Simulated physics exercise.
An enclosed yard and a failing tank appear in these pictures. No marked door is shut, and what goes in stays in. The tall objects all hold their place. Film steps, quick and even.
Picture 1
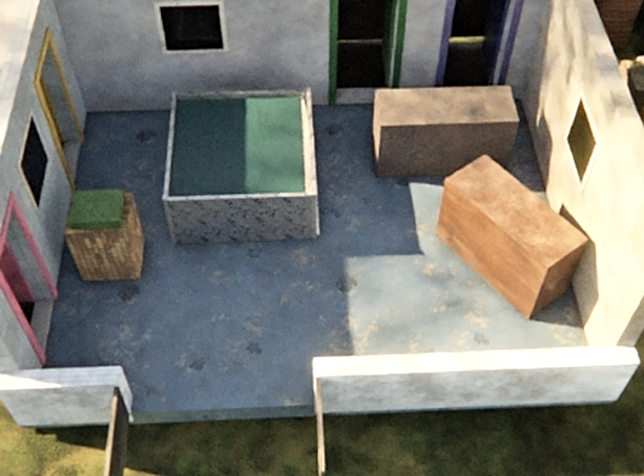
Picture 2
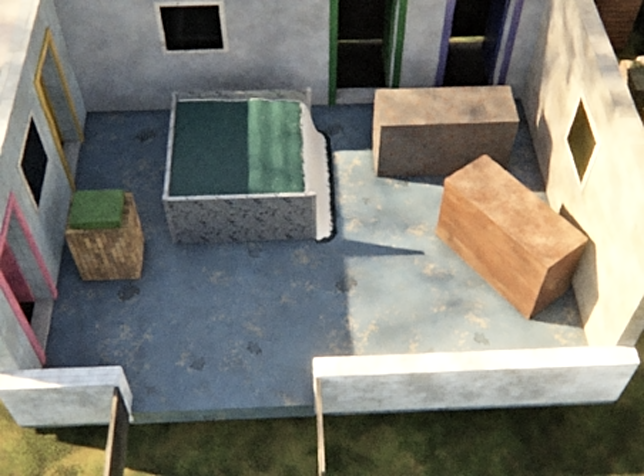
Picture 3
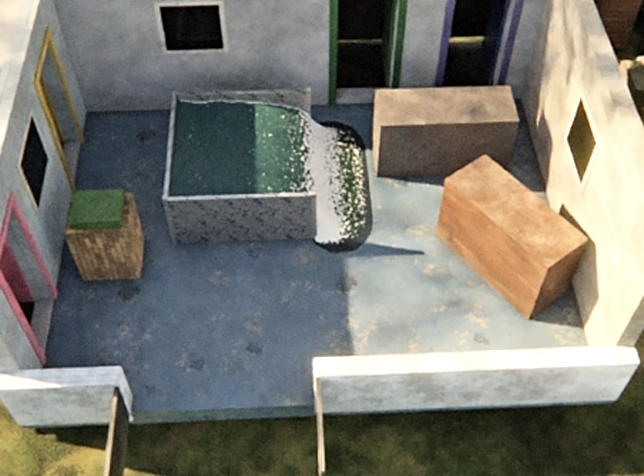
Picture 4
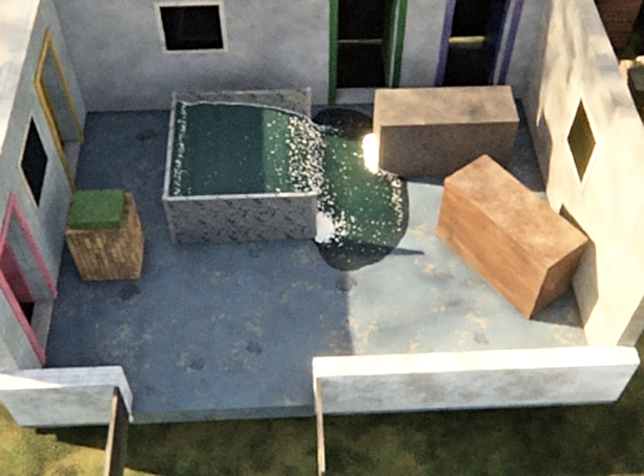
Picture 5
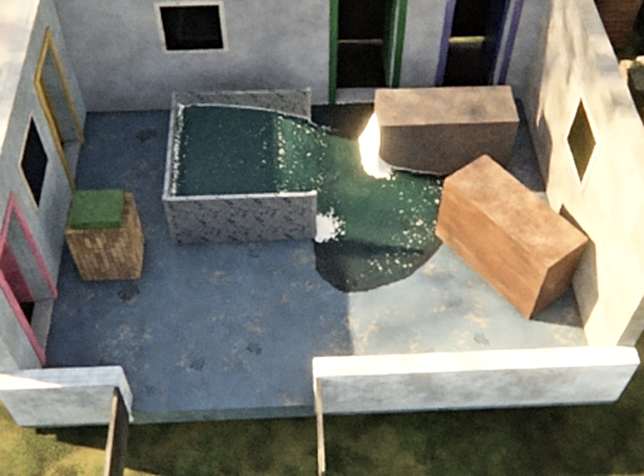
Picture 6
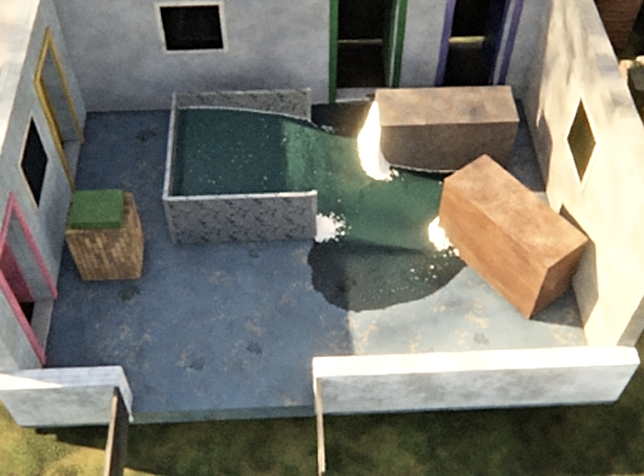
A walled yard with a worn blue-grey floor is seen from high above by a still camera. A patterned grey tank of dark green water stands left of centre, with a green-topped block to its left, two brown blocks at right, and pink, yellow, green and purple trim around the walls. The tank's right side opens and foaming water pours out, spreads rightward, splashes against both brown blocks and widens toward the front.
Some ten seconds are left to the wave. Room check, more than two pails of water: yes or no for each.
Green door, yes; pink door, yes; yellow door, no; blue door, yes.
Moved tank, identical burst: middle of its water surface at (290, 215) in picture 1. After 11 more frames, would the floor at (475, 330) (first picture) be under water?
Submerged.
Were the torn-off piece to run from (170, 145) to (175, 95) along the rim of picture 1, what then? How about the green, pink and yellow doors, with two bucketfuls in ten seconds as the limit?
Lab note: The green one sits below the threshold; the pink one tops the threshold; the yellow one tops the threshold.
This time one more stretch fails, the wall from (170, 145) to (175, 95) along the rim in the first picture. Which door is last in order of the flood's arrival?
It would be the door marked blue.
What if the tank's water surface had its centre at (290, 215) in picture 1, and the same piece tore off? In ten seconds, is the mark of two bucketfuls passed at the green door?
Green falls short.
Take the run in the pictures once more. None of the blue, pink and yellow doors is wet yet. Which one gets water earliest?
Looks like the blue-painted one.
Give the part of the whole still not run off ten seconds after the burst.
Estimate: 72 %.
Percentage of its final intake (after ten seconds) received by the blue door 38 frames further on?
Estimated share: About 90 %.
A moment on, water covers 40 % of the floor; the green door over two buckets in, the pink door not reached, the yellow door not reached, the blue door under two buckets in.
Next, water covers 45 % of the floor; the green door far over two buckets in, the pink door not reached, the yellow door not reached, the blue door under two buckets in.
Then, water covers 60 % of the floor; the green door far over two buckets in, the pink door not reached, the yellow door not reached, the blue door far over two buckets in.
Later, water covers 90 % of the floor; the green door far over two buckets in, the pink door wet at the sill, nothing in, the yellow door wet at the sill, nothing in, the blue door far over two buckets in.
In the end, water covers 100 % of the floor; the green door far over two buckets in, the pink door far over two buckets in, the yellow door wet at the sill, nothing in, the blue door far over two buckets in.
